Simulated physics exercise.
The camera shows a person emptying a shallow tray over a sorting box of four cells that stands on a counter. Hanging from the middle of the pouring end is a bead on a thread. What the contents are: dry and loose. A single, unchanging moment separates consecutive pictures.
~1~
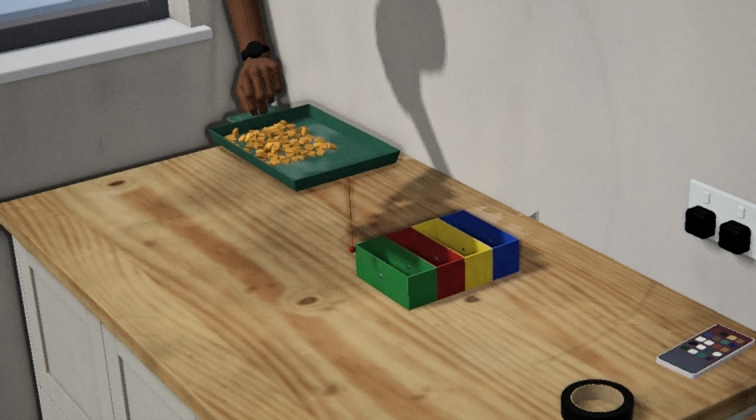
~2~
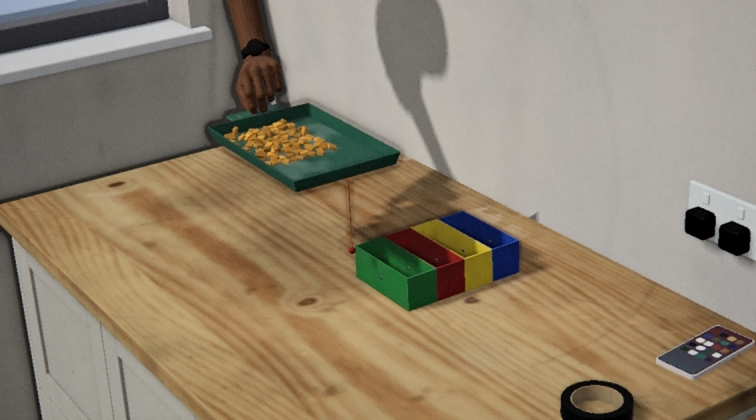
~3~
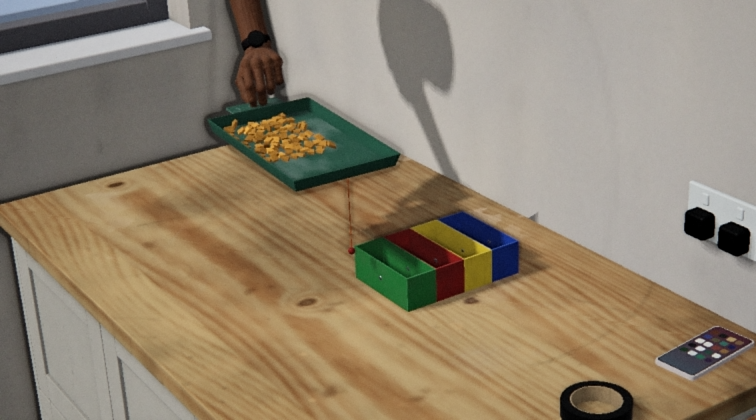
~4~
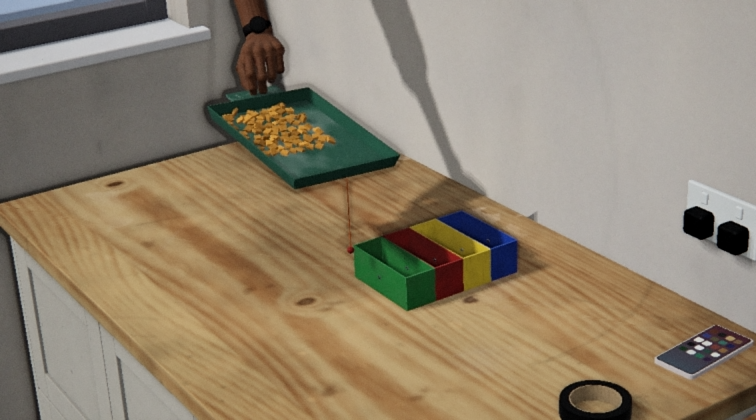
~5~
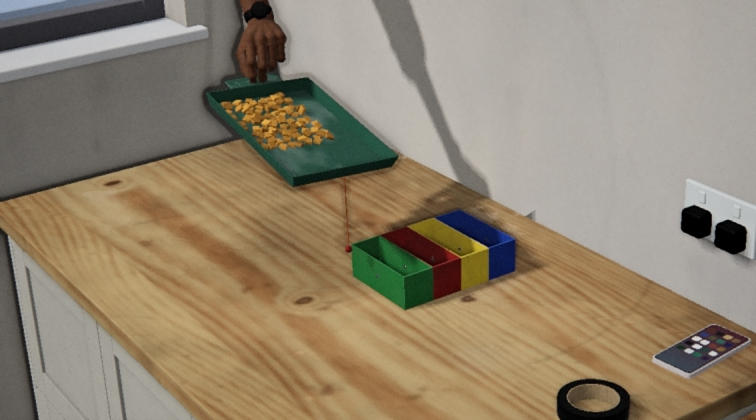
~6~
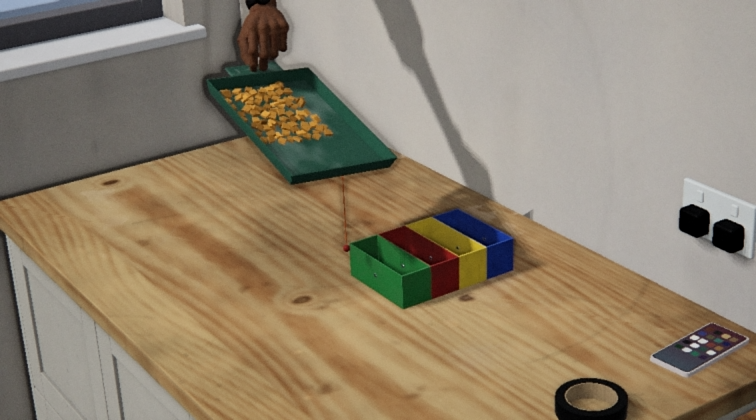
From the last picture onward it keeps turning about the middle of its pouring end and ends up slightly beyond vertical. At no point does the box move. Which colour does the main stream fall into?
The green cell.
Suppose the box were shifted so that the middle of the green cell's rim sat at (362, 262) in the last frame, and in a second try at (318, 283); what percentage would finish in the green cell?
About 10 and 0 per cent respectively.
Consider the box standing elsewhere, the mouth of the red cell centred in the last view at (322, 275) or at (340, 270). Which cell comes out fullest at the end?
So the first one goes to the blue cell and the second to the blue one.
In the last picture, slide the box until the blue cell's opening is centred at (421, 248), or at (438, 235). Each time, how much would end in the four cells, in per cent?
Some 100 percent, followed by some 100 percent.
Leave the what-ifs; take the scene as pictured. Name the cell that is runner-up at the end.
The cell in red.
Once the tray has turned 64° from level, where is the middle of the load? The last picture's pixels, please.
Near (374, 163).
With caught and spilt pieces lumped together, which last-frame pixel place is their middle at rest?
Centre at rest: Close to (401, 282).
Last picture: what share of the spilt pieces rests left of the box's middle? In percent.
Around 100 percent of the pieces.
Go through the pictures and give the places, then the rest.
In the first frame, corners of the pouring end at (296, 178) and (395, 150), level; middle of the load at (277, 143), small crackers; bead on its thread at (353, 249); green cell at (422, 286); red cell at (451, 276); yellow cell at (478, 266); blue cell at (505, 257).
In the second frame, corners of the pouring end at (296, 179) and (395, 151), level; middle of the load at (277, 142).
In the third frame, corners of the pouring end at (296, 179) and (395, 153), tipped barely, lowest at the right corner; middle of the load at (276, 138).
In the fourth frame, corners of the pouring end at (296, 177) and (395, 154), tipped a little, lowest at the right corner; middle of the load at (276, 129).
In the fifth frame, corners of the pouring end at (294, 175) and (394, 155), tipped a little, lowest at the right corner; middle of the load at (274, 120).
In the sixth frame, corners of the pouring end at (294, 173) and (392, 156), tipped clearly, lowest at the right corner; middle of the load at (274, 112); green cell at (416, 285); red cell at (445, 275); yellow cell at (473, 265); blue cell at (500, 256).
Soon, tray tipped steeply; most on the tray; a small part falling or outside the box.
A while on, tray tipped past a quarter turn; about a third on the tray; about a quarter in the green cell; about a quarter in the red cell; a stray few in the yellow cell; a small part falling or outside the box.
Towards the end, tray tipped past a quarter turn; about half in the green cell; about a third in the red cell; a stray few in the yellow cell; a small part falling or outside the box.
Finally, tray tipped past a quarter turn; about half in the green cell; about a third in the red cell; a stray few in the yellow cell; none in the blue cell; a small part outside the box.
